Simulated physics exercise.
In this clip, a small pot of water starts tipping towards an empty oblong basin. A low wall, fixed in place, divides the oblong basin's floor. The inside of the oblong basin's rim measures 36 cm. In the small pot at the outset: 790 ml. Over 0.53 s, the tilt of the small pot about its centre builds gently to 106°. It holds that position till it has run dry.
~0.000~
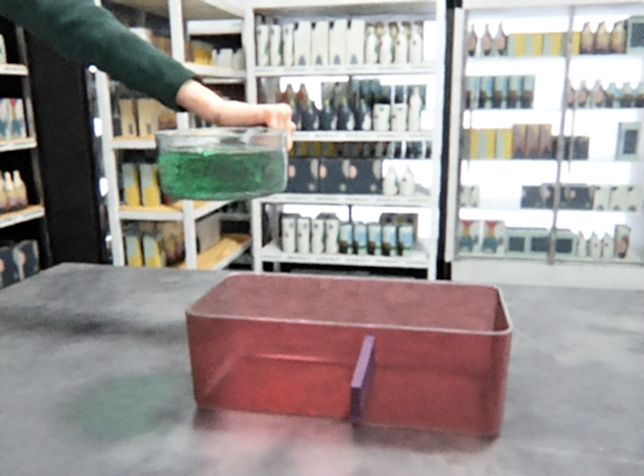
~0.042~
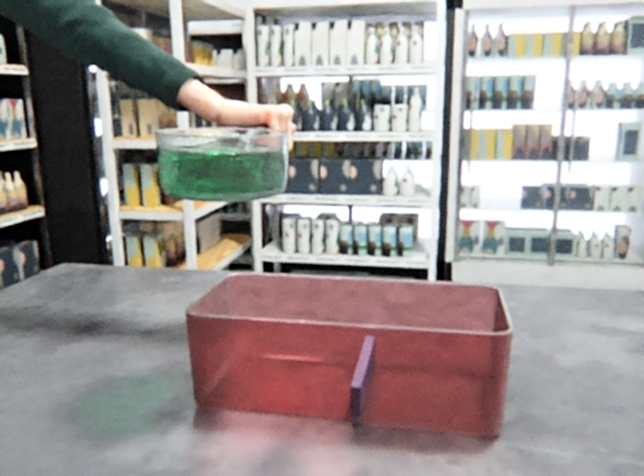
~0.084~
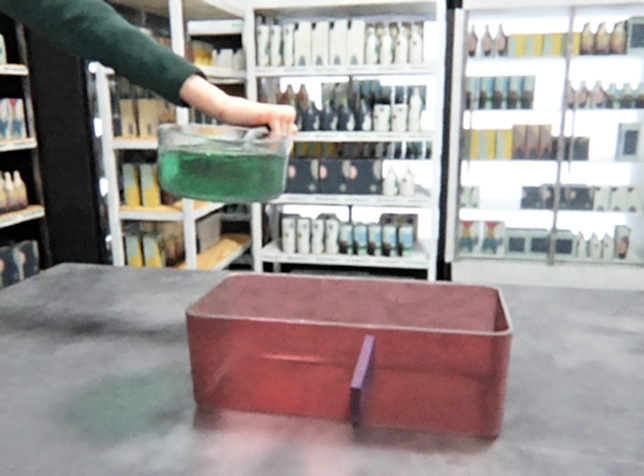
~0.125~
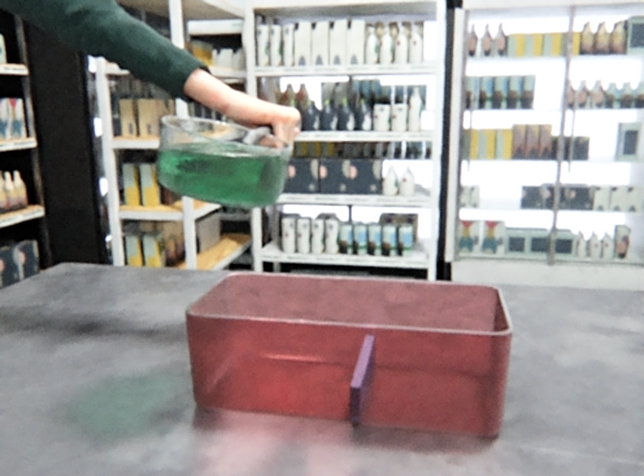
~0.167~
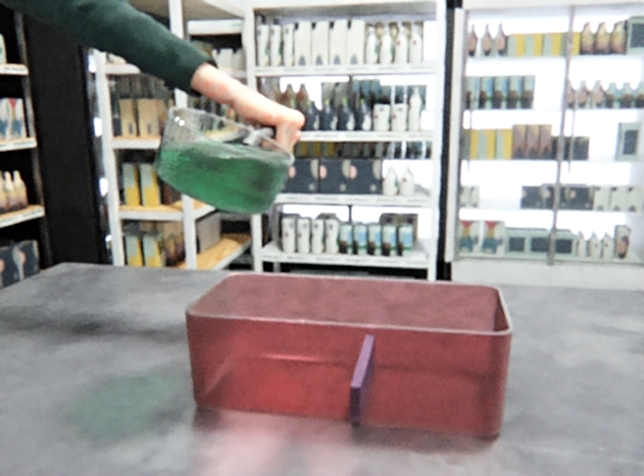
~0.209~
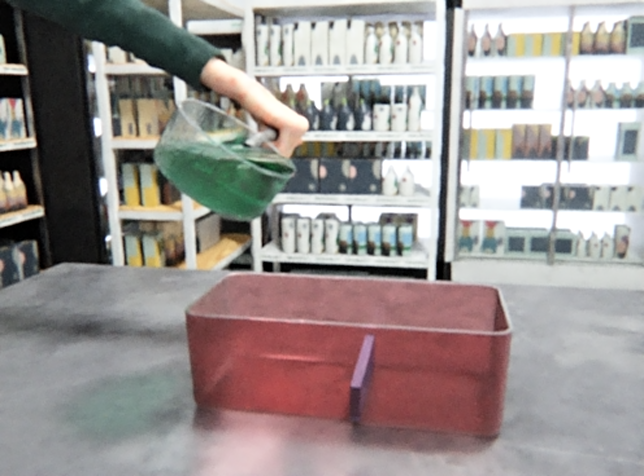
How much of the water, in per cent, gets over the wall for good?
10 %.
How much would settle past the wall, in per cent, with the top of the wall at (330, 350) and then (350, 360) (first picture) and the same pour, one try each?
Around 40 and 25 percent, in that order.
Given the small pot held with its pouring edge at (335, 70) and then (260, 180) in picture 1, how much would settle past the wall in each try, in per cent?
65 then 20 %.
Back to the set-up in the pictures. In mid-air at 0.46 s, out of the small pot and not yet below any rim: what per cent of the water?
Near 54 per cent of it all.
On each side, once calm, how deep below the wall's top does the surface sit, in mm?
Left 20 mm, right 38 mm.
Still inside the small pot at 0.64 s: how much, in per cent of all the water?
I'd say some 4 per cent remains.
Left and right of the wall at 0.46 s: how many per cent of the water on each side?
Lab note: Left near 26, right near 0.
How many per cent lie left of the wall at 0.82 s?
Roughly 80 per cent.
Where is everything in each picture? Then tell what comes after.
The first picture shows tilt 0°; pouring edge (284, 134); surface from (168, 149) to (284, 149); the oblong basin's rim runs from (208, 292) to (505, 309); the wall's top is at (364, 358).
The second picture shows tilt 2°; pouring edge (285, 136); surface from (169, 149) to (284, 151).
The third picture shows tilt 6°; pouring edge (287, 142); surface from (169, 147) to (285, 152).
The fourth picture shows tilt 14°; pouring edge (289, 151); surface from (169, 146) to (287, 154).
The fifth picture shows tilt 24°; pouring edge (290, 163); surface from (168, 145) to (290, 157).
The sixth picture shows tilt 36°; pouring edge (288, 177); surface from (166, 141) to (287, 167); 3 per cent is over the edge.
Then, 0.46 s in, the tilt is 101° and 19 per cent is still to pour, 27 is left of the wall and 0 right of it.
Then, 0.64 s in, the tilt is 106° and 4 per cent is still to pour, 82 is left of the wall and 2 right of it.
Then, 0.82 s in, the tilt is 106° and 0 per cent is still to pour, 81 is left of the wall and 8 right of it.
Then, 1.03 s in, the tilt is 106° and 0 per cent is still to pour, 82 is left of the wall and 10 right of it.
Finally, 82 per cent lies left of the wall, 10 right of it and 8 outside.
